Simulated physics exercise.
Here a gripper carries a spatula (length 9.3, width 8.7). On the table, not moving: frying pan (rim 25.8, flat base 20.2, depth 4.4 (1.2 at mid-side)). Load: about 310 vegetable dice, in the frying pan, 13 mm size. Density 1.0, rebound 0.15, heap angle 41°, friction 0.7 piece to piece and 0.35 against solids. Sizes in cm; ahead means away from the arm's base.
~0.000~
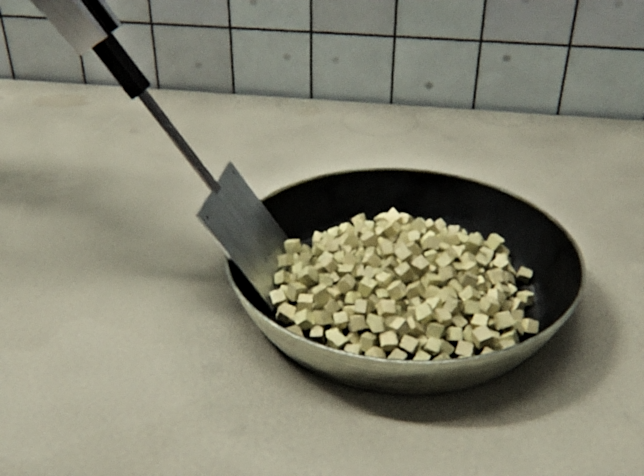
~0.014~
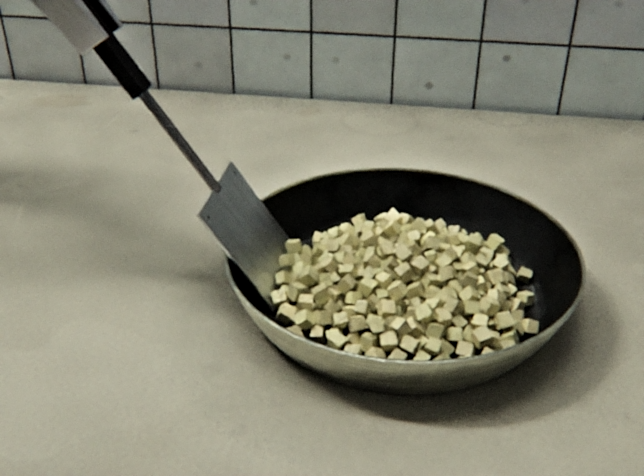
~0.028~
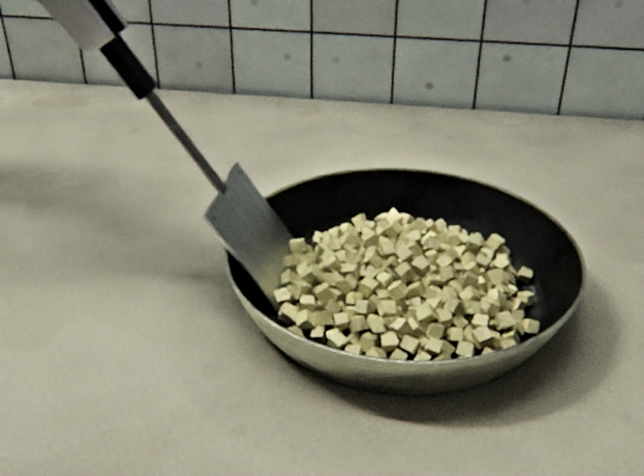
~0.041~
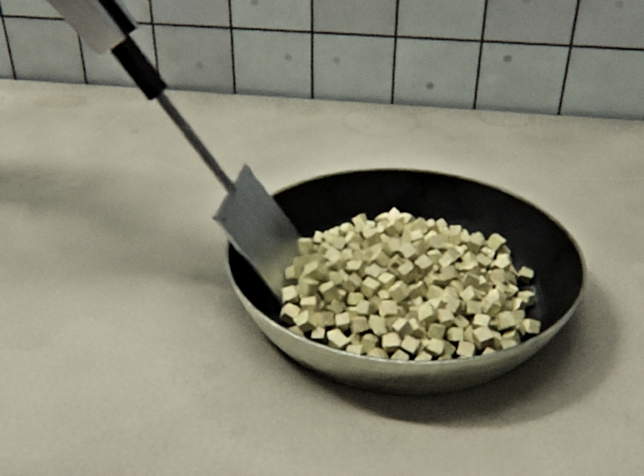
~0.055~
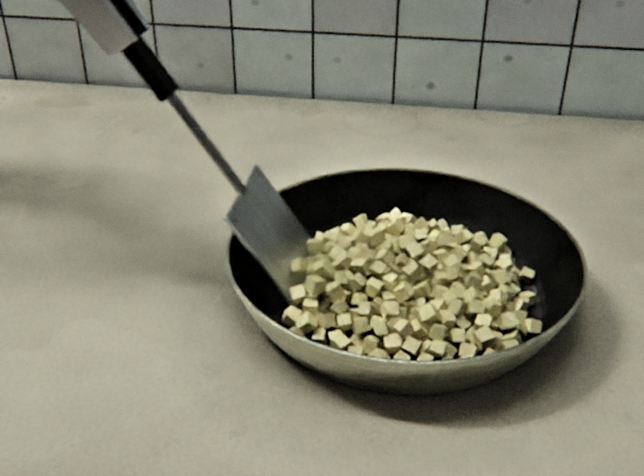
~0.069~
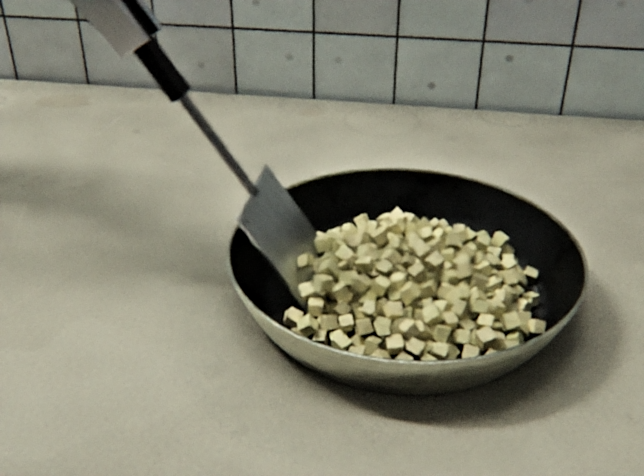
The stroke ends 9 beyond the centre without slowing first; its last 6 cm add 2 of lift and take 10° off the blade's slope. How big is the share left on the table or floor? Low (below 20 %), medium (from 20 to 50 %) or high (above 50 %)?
Answer: Low; below 20 % of the vegetable dice finish on the table or floor.
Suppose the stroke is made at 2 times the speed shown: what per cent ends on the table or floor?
Some 25 per cent.
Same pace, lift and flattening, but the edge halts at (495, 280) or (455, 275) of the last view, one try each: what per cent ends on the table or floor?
About 5 and 0 per cent.
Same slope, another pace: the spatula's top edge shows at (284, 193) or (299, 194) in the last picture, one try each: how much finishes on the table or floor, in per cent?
Some 35 and 35 per cent.
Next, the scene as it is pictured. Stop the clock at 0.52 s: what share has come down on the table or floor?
Some 10 per cent.
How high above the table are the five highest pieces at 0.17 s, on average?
Some 4 cm.
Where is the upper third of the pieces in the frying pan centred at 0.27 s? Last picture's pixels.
At about (491, 256).
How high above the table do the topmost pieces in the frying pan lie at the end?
Roughly 7.0 cm.
After 0.17 s, sloping 56°, highest piece 5 above the table; 309 in the frying pan.
After 0.27 s, sloping 53°, highest piece 7 above the table; 308 in the frying pan, 1 on the blade or in flight.
After 0.52 s, sloping 46°, highest piece 7 above the table; 271 in the frying pan, 35 on the table or floor, 3 on the blade or in flight.
After 1.57 s, sloping 46°, highest piece 7 above the table; 271 in the frying pan, 38 on the table or floor.
At rest, 271 in the frying pan, 38 on the table or floor. That is 12 % on the table or floor.
